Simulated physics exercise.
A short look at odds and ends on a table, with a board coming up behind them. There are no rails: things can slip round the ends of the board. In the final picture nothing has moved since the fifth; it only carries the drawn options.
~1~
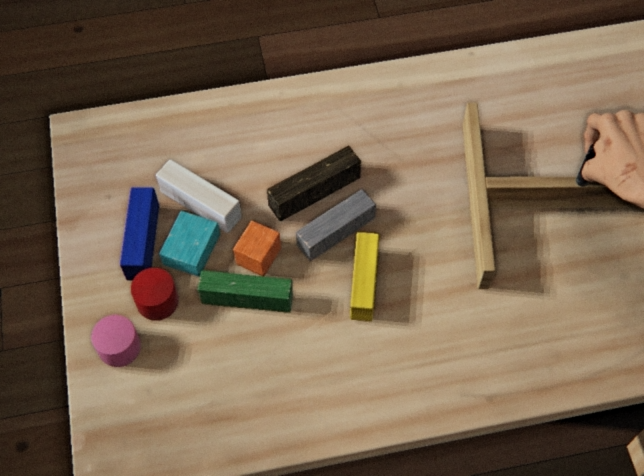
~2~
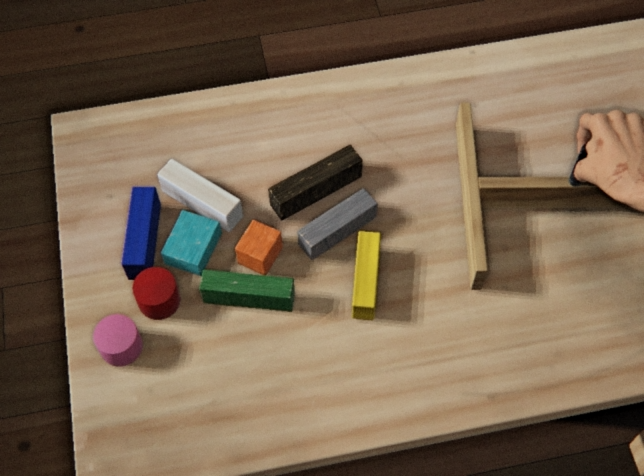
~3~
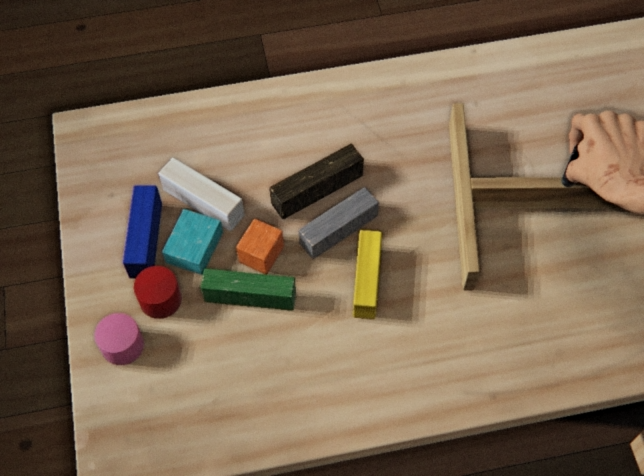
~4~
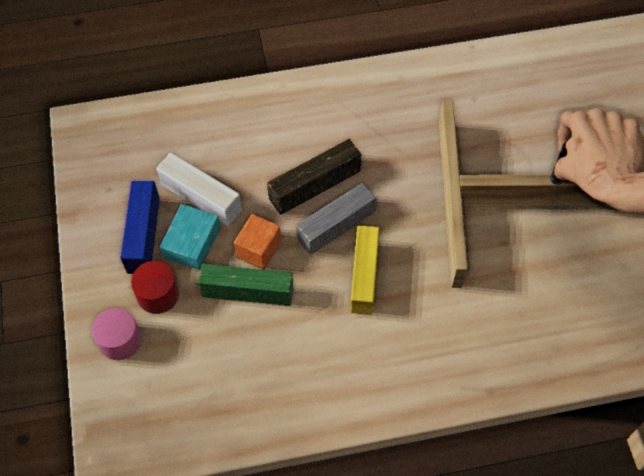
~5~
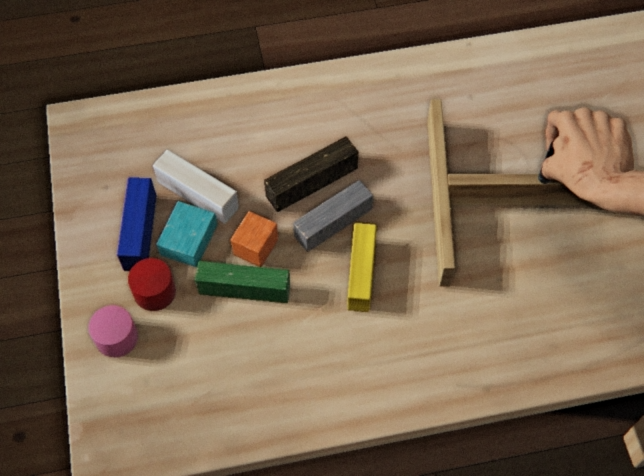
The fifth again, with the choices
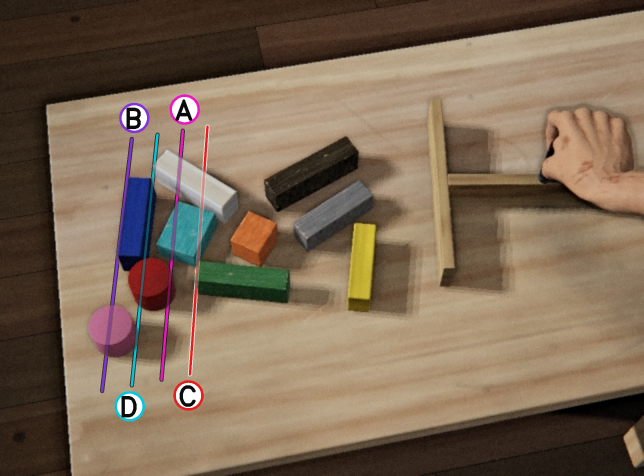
A hand slides a wooden board slowly left toward colourful blocks lying still on a table.
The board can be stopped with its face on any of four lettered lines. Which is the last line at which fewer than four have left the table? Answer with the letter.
Stop at D.
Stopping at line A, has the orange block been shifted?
Yes.
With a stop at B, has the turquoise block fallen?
Yes.
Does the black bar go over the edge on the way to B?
No.
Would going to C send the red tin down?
Yes.
On the marked copy, A at (173, 246); B at (118, 256); C at (199, 242); D at (146, 251).
Following D. Soon after the start, board (337, 197); black bar (284, 182); yellow stick (321, 275).
Later, board (229, 216); blue stick (58, 244); red tin (85, 295).
In the end, board (144, 230); red tin over the edge; blue stick over the edge; three fallen.
As for the rest, A is within the limit but short; B drops five; C is within the limit but short.
